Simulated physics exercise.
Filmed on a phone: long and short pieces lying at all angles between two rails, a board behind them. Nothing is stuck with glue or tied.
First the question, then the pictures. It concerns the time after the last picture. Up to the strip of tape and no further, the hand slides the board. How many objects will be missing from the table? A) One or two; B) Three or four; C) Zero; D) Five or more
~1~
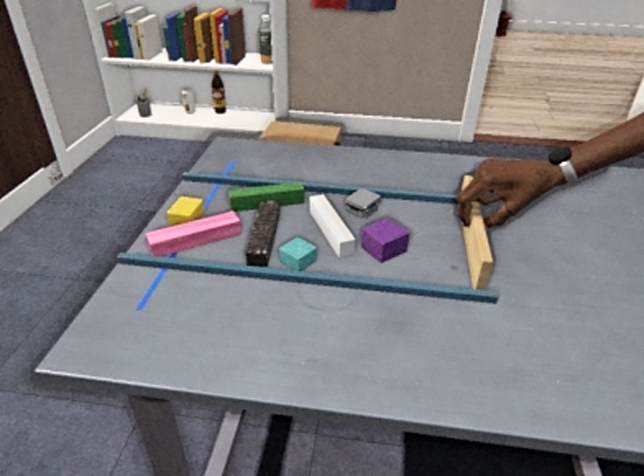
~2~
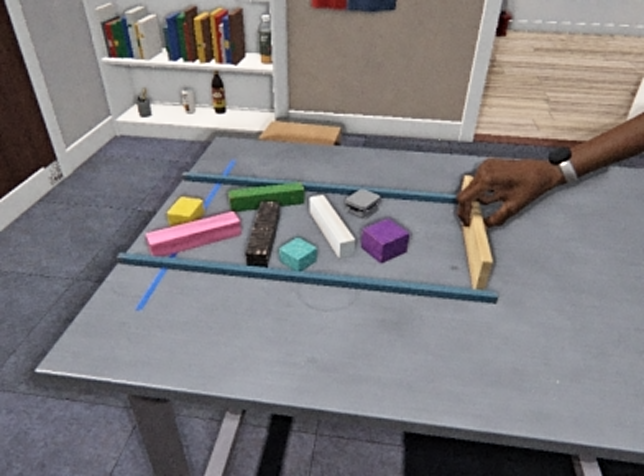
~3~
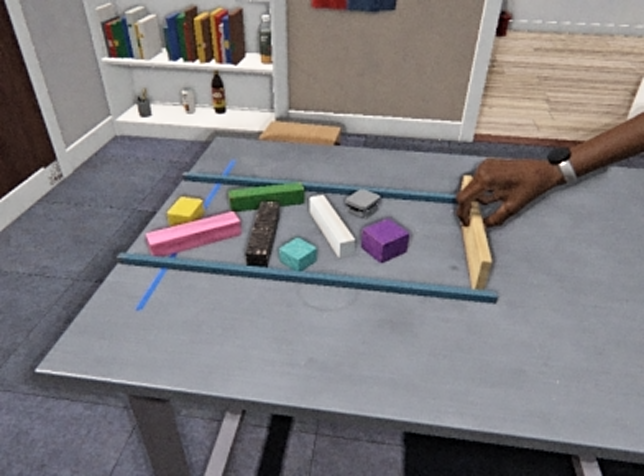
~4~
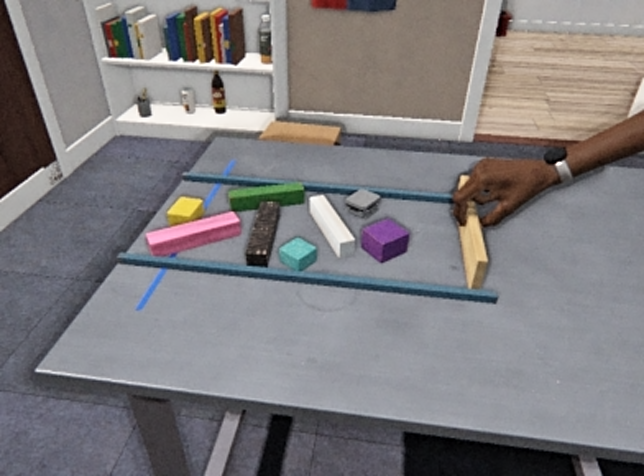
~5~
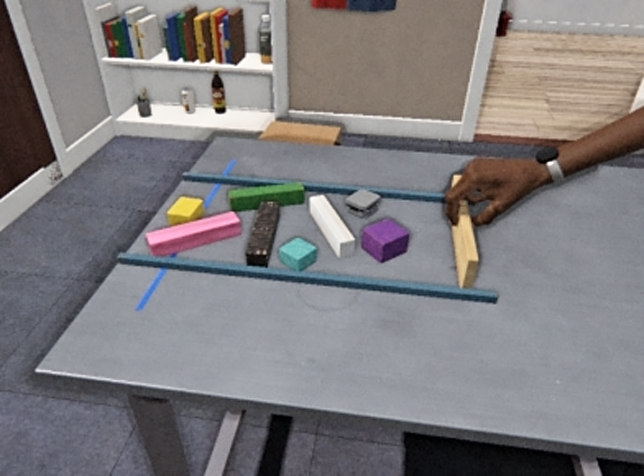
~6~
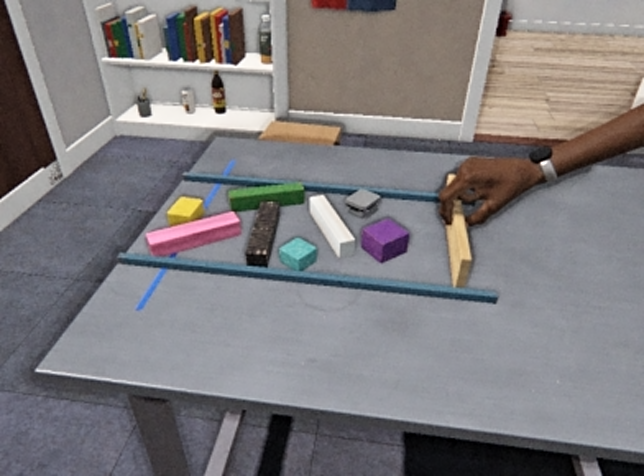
Three or four.
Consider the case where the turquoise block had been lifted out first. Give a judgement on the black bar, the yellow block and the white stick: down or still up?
I'd say the black bar ends up down, the yellow block ends up down, and the white stick stays where it is.
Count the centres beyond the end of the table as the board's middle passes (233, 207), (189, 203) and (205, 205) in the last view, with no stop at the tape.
Counts by place: 2 / 5 / 4.
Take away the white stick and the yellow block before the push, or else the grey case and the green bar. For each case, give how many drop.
In the first try 2, in the other 3.
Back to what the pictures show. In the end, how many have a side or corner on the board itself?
3 are in contact with it.
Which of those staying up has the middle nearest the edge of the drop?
The white stick is the one.
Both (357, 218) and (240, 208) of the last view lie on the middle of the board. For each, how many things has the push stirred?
Answer - first 4, then 8.
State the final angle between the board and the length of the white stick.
I'd say it's about 20° out of line.
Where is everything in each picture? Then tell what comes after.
Yellow block (186, 213); pink stick (195, 234); green bar (267, 197); board (473, 229); tape (197, 219), in the first picture.
Pink stick (195, 234); purple block (385, 240), in the second picture.
Green bar (267, 197); turquoise block (298, 255), in the third picture.
Yellow block (186, 213); grey case (363, 205), in the fourth picture.
Pink stick (195, 234); board (461, 228), in the fifth picture.
Yellow block (186, 213); pink stick (195, 234); green bar (267, 197); board (455, 227); tape (197, 219), in the sixth picture.
Early on, none off yet; yellow block at rest near (186, 213); pink stick at rest near (195, 234); green bar at rest near (267, 197).
Finally, the number that fall off is three or four; lost, black bar, green bar, pink stick and yellow block.
